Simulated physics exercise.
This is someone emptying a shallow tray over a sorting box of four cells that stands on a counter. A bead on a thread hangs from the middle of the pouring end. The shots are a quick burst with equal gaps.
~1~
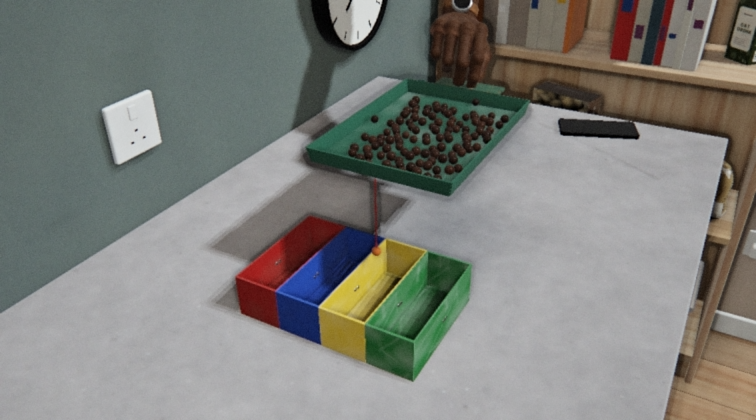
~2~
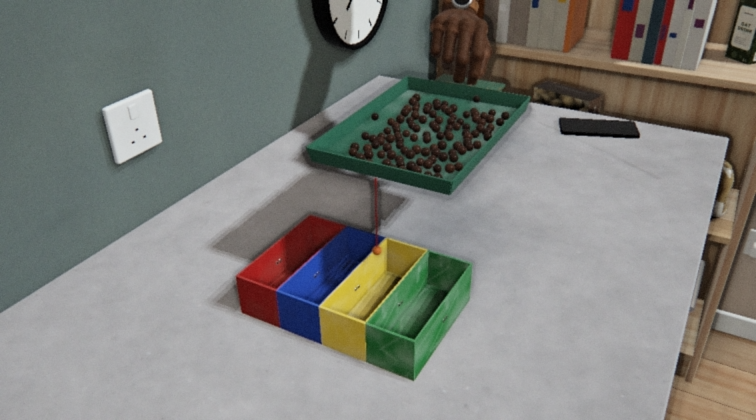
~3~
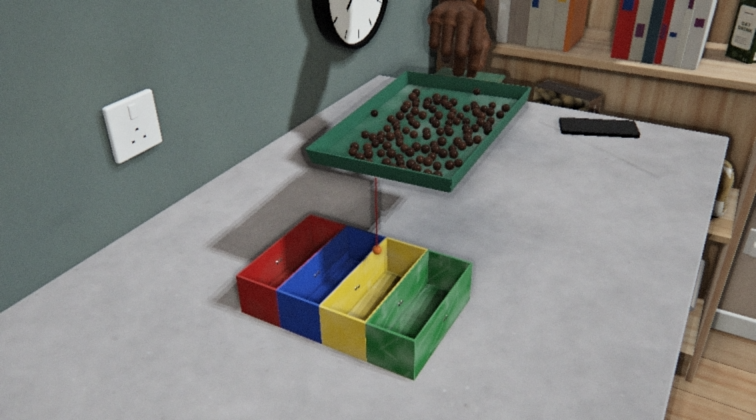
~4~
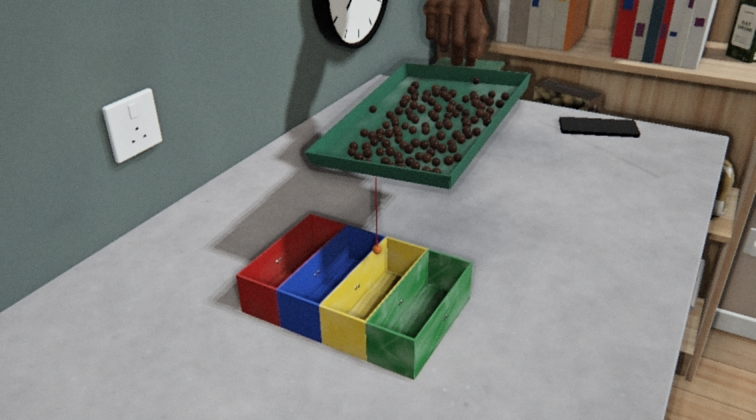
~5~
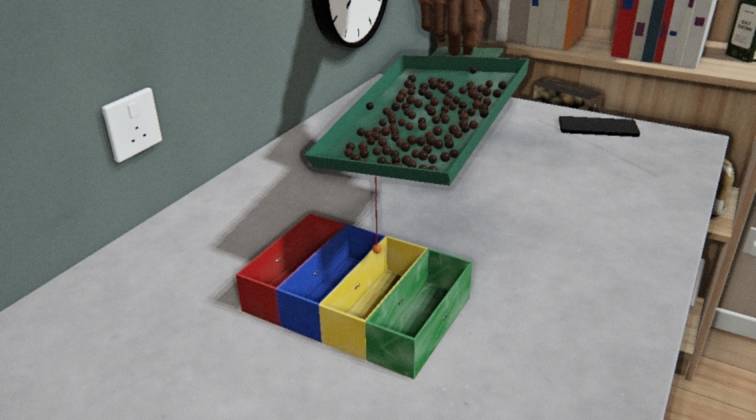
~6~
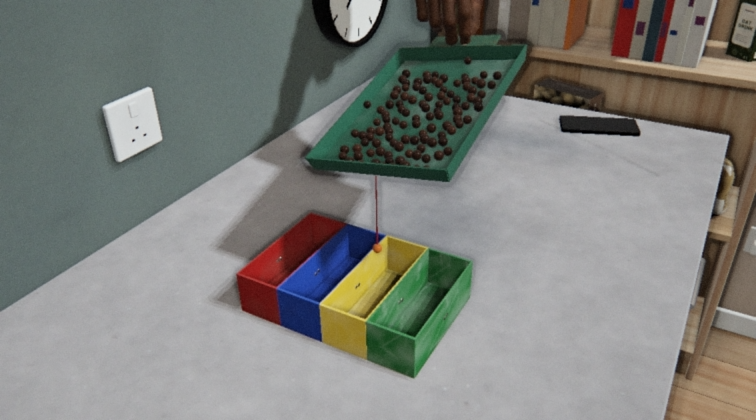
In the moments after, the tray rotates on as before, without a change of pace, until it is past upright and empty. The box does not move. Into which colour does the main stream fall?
Most goes to the red cell.
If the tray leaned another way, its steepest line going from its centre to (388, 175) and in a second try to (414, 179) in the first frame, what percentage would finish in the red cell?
Roughly 0 per cent, and 0 per cent.
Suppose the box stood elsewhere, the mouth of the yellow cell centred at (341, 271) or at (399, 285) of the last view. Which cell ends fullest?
In turn: The blue cell; the cell in red.
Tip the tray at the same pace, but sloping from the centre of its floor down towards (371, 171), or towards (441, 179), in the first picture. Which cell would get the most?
In turn: That blue cell; the cell in green.
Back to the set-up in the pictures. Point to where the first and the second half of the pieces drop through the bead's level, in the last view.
Early half (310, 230), late half (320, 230).
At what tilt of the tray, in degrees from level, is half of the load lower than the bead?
At some 85 degrees.
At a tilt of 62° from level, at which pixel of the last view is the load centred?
Close to (343, 152).
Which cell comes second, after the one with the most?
It is blue.
Shortly afterwards, tray tipped steeply; the bulk on the tray; only a few in the red cell; a little falling or outside the box.
Next, tray tipped past a quarter turn; a little on the tray; near two thirds in the red cell; near a quarter in the blue cell; only a few in the yellow cell; a little falling or outside the box.
Some moments later, tray tipped past a quarter turn; the bulk in the red cell; near a quarter in the blue cell; only a few in the yellow cell; only a few falling or outside the box.
In the end, tray tipped past a quarter turn; the bulk in the red cell; near a quarter in the blue cell; only a few in the yellow cell; none at all in the green cell; only a few outside the box.
